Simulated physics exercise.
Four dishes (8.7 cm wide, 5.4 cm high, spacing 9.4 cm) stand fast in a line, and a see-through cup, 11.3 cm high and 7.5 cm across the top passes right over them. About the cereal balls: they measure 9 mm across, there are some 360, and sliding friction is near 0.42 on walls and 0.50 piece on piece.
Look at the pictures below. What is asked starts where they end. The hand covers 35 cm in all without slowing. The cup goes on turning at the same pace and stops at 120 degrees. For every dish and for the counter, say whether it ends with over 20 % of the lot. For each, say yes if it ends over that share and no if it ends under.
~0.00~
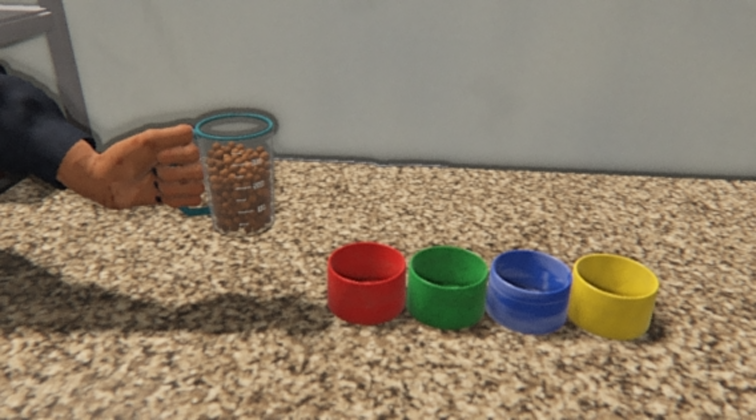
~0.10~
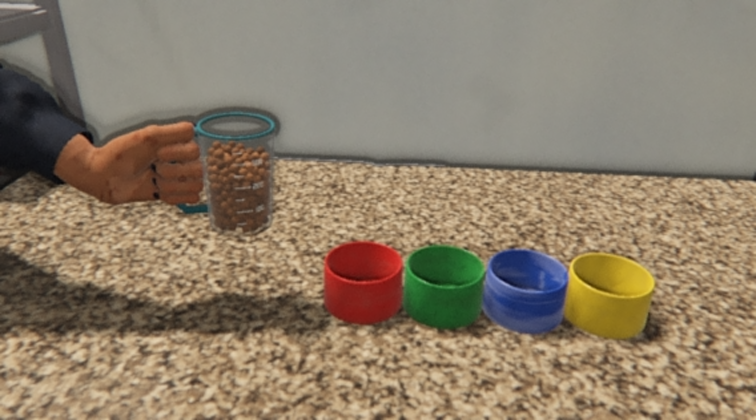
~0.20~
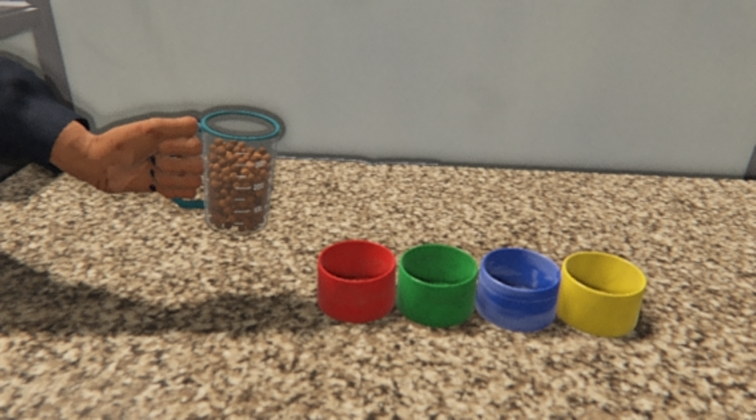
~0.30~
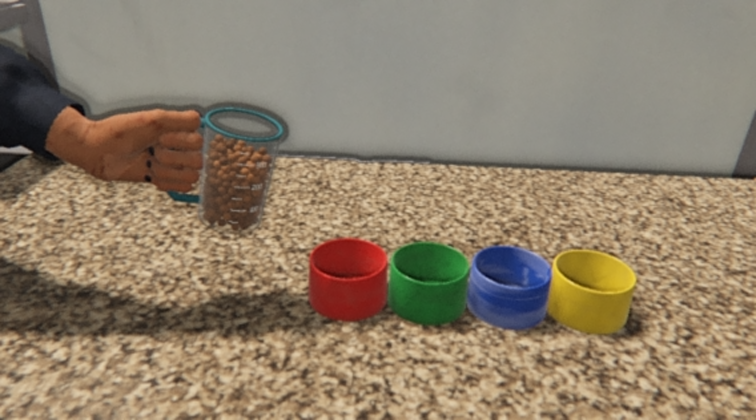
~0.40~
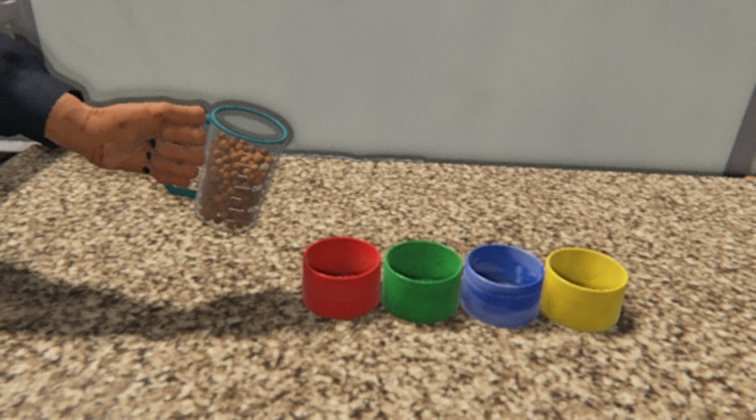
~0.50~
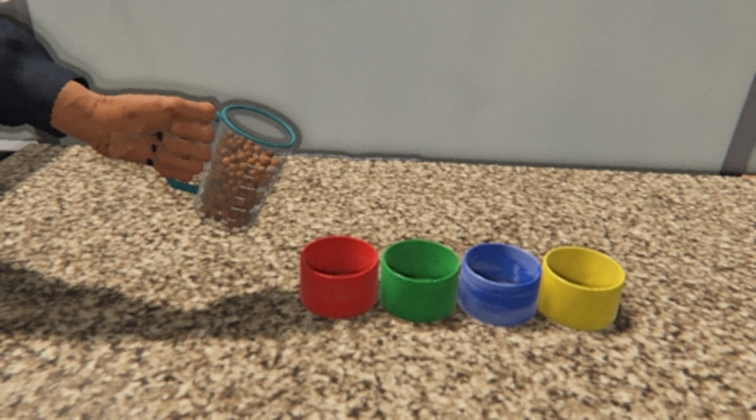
Red - no, blue - no, green - yes, yellow - no, counter - no.
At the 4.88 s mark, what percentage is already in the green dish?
Near 80 per cent so far.
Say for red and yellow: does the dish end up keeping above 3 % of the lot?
As for red, not so, and as for yellow, not so.
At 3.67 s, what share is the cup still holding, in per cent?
Roughly 0 in a hundred.
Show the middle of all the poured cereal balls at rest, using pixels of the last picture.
Close to pixel (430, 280).
Then, at 2.41 s, tilt 120 degrees; cup holds 45 %, green 55 %.
Then, at 3.67 s, tilt 120 degrees; cup holds 0 %, blue 5 %, green 80 %.
After 4.88 s, tilt 120 degrees; cup holds 0 %, blue 5 %, green 80 %.
In the end, at 5.2 s, red 0 %, blue 5 %, green 80 %, yellow 0 %, counter 10 %.
